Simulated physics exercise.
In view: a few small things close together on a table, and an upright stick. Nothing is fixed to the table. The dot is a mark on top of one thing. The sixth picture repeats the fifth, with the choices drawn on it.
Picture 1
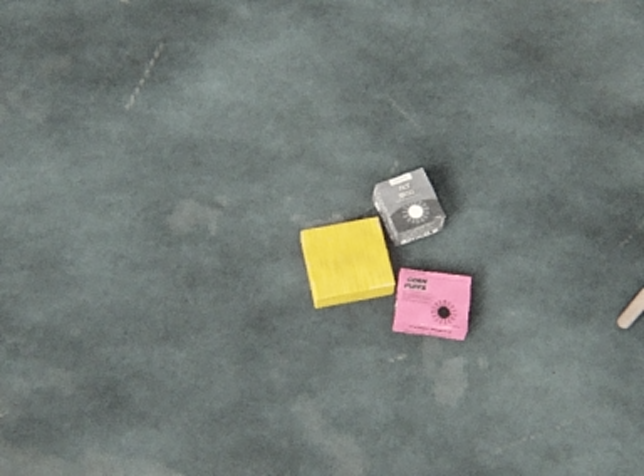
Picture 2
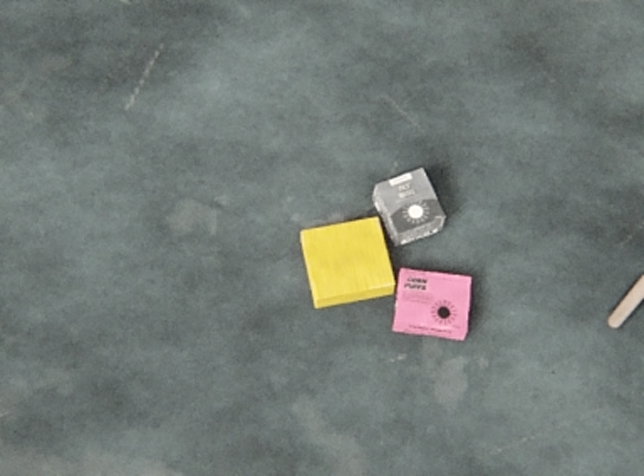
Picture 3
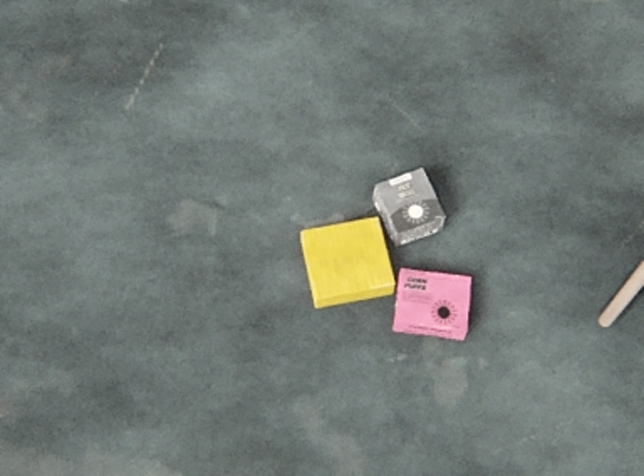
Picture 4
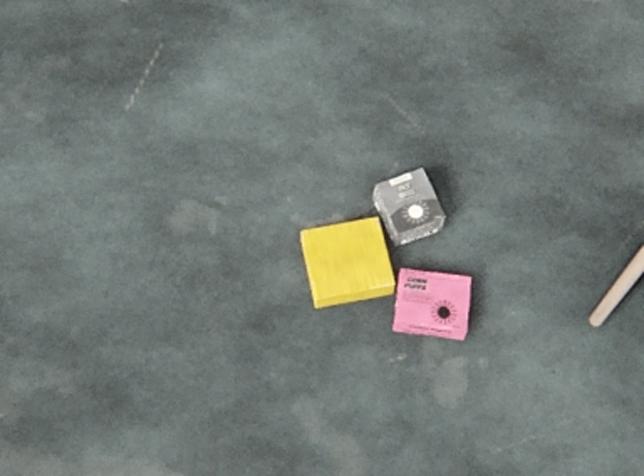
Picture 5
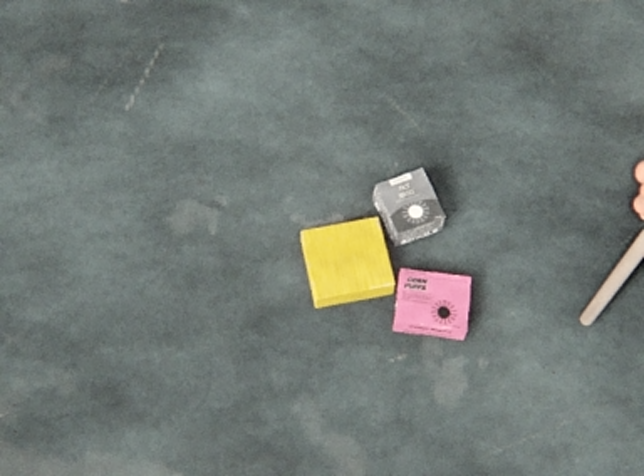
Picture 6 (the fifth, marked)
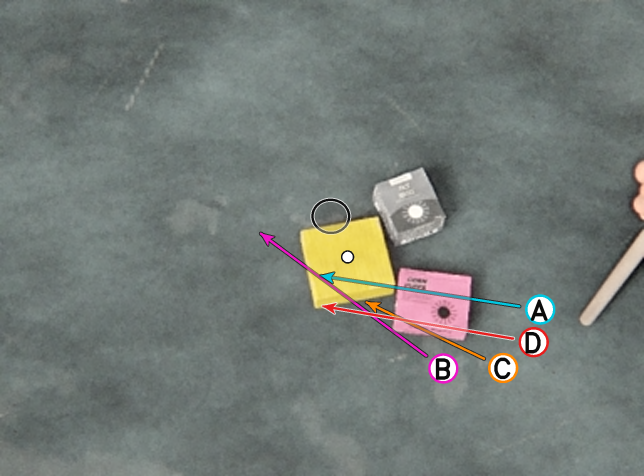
A stick held by fingers inches in from the right toward three still, clustered objects.
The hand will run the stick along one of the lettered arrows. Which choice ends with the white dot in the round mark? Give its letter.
Only B gets it there.
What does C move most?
The pink packet goes farthest.
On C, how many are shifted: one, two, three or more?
In all, one.
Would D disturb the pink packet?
Yes.
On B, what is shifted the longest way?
The yellow block.
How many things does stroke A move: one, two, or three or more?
It moves two.
On the marked copy, A from (520, 306) to (321, 276); B from (426, 356) to (261, 234); C from (484, 359) to (367, 302); D from (513, 339) to (323, 306); the ring at (331, 216); the white dot at (348, 257).
Taking B. A third of the way, foot of the stick (364, 311); yellow block (347, 262); pink packet (430, 299).
Two thirds of the way, foot of the stick (305, 266); yellow block (331, 228); pink packet (430, 299).
When it is over, foot of the stick (261, 234); yellow block (330, 223); pink packet (430, 299); the dot on the yellow block is in the ring.
As for the rest, A leaves the dotted thing at (281, 250); C leaves the dotted thing at (345, 260); D leaves the dotted thing at (303, 219).
